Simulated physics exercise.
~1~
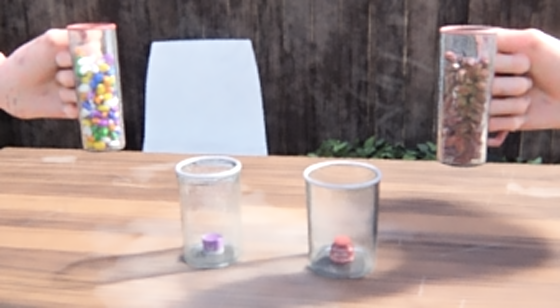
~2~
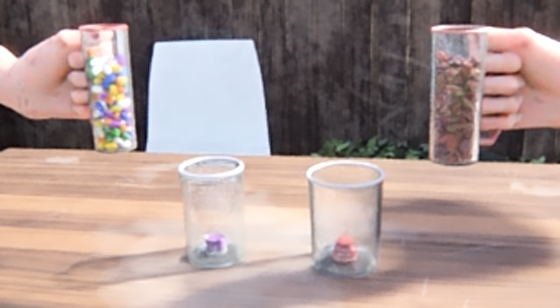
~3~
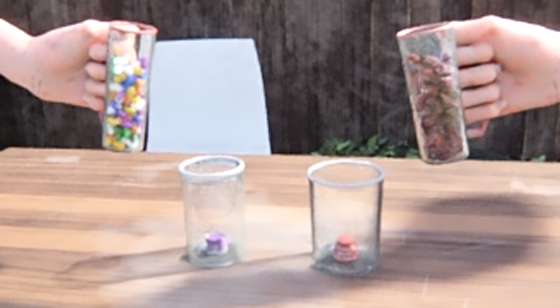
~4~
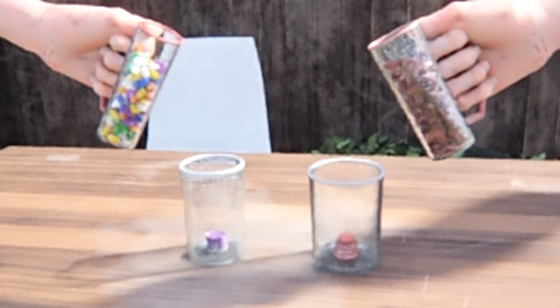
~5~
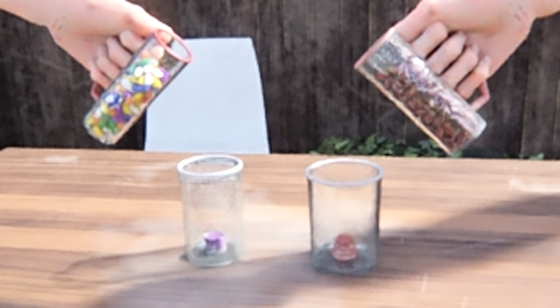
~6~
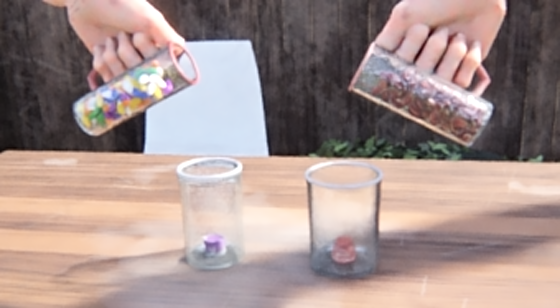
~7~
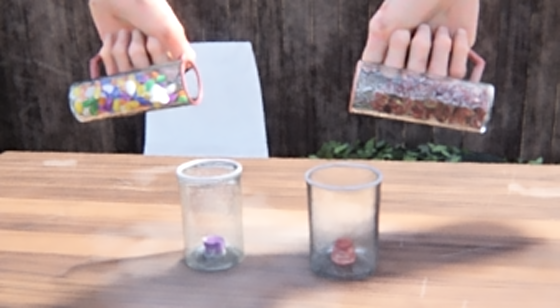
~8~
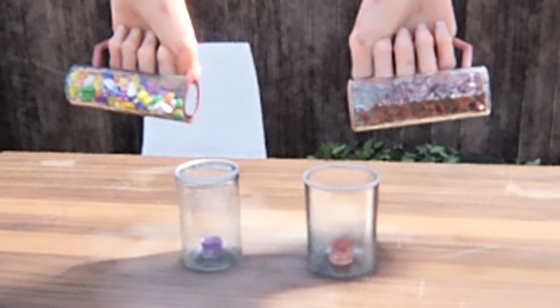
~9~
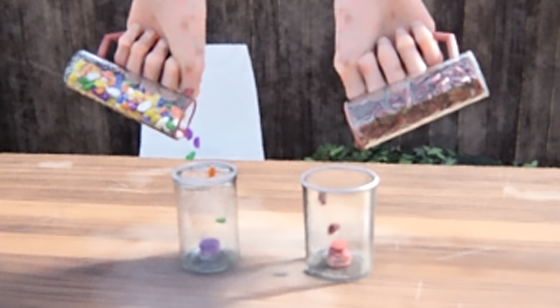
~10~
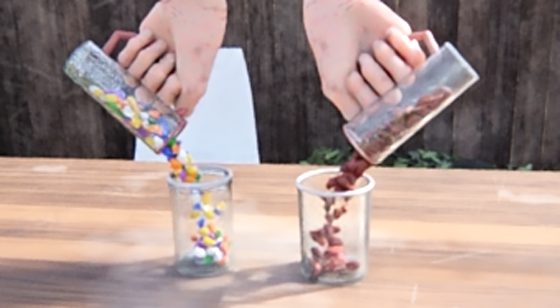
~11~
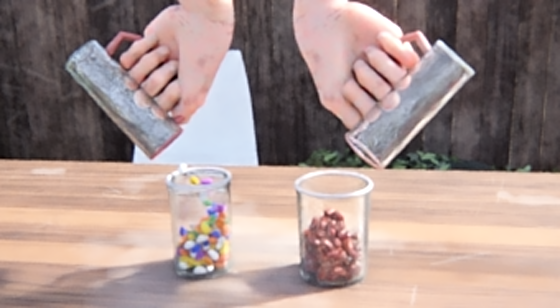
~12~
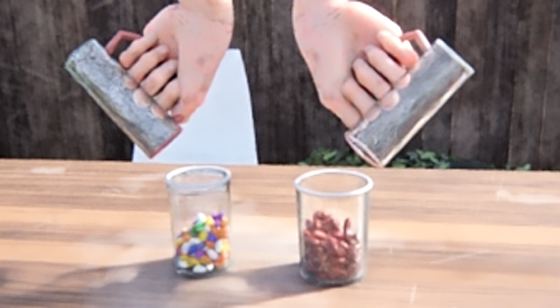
The footage shows two hands tipping a cup of colourful pieces and a cup of reddish-brown pieces over two glass containers on a wooden table, pouring until both cups are empty and the small purple and red objects inside the containers are covered.
